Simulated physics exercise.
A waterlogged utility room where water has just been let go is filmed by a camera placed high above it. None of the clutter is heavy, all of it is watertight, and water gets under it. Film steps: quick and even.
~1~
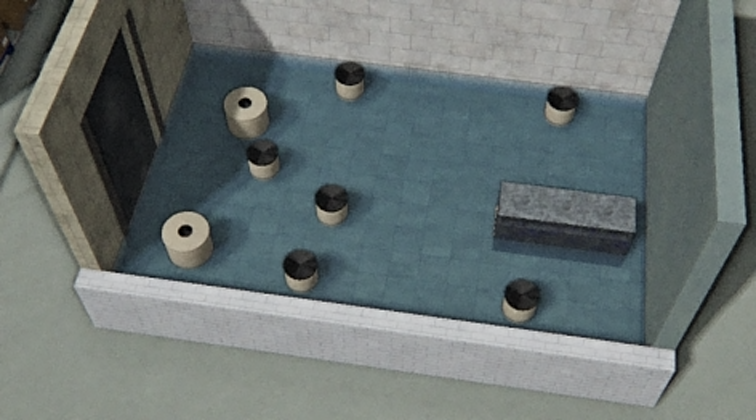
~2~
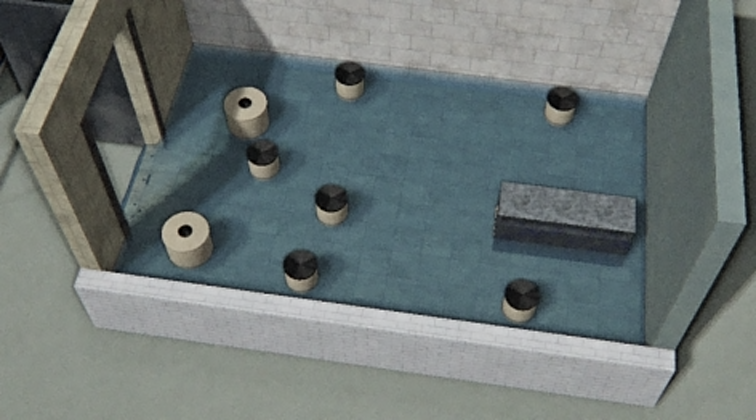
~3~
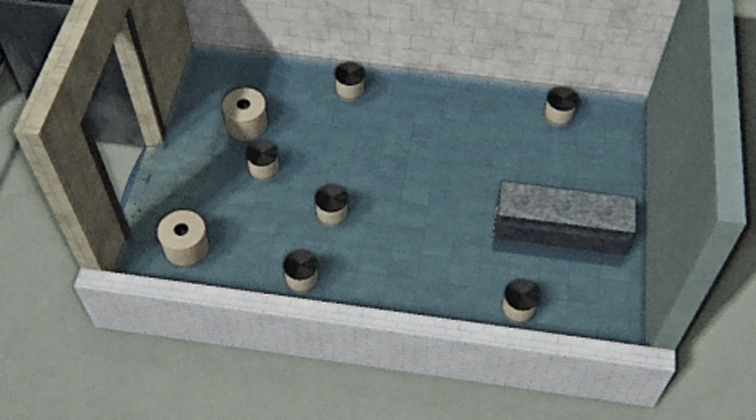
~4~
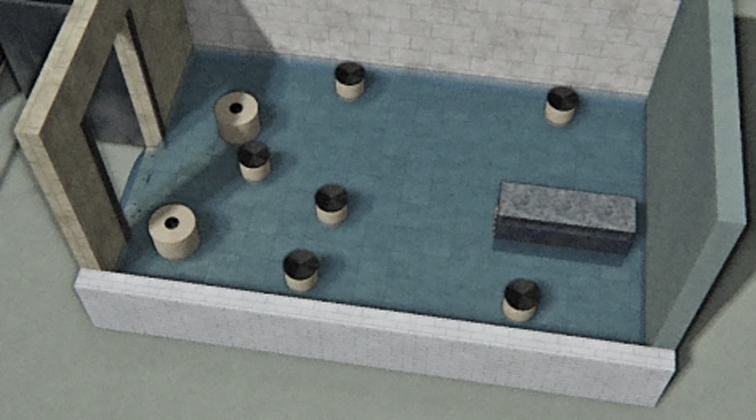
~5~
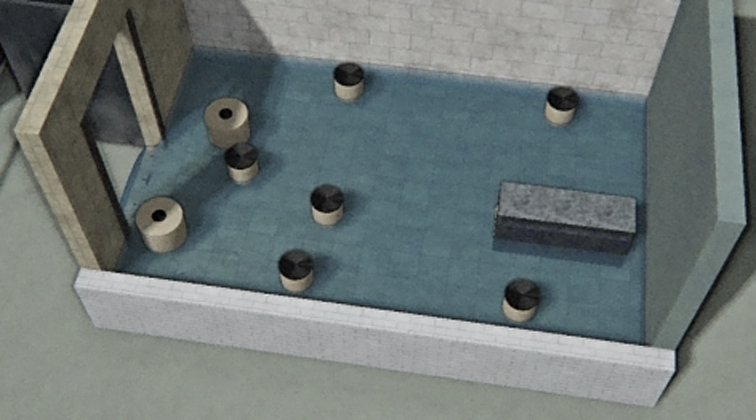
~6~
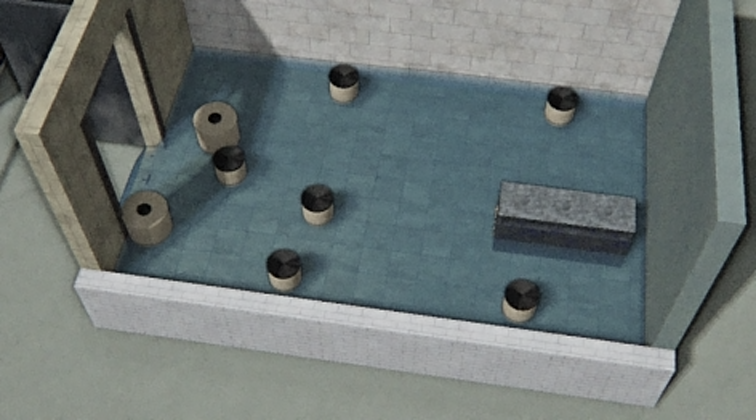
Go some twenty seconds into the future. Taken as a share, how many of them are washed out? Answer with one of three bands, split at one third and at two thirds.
Two thirds or more.
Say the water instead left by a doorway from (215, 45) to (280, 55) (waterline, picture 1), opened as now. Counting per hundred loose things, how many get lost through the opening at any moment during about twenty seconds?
About 50 percent.
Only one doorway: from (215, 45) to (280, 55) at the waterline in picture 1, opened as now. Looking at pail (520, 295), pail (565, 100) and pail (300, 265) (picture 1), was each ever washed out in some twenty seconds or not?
Each in turn: Never leaves, never leaves, never leaves.
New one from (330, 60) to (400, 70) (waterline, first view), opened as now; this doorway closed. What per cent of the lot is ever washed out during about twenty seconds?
I'd put it near 60 percent.
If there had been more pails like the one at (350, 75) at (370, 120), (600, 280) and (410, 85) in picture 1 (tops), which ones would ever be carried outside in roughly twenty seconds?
Taken in the given order, the three: Exits at some point, doesn't escape and exits at some point.
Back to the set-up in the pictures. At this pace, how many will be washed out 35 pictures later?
The count is 6.
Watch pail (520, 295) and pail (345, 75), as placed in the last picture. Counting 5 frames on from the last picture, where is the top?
(489, 292) and (300, 77), roughly.
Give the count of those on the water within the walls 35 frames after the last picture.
The answer is 2.
A moment on, 3 of 8 are out; 5 afloat.
Next, 5 of 8 are out; 3 afloat.
Later, 6 of 8 are out; 2 afloat.
In the end, 6 of 8 are out; 2 afloat.
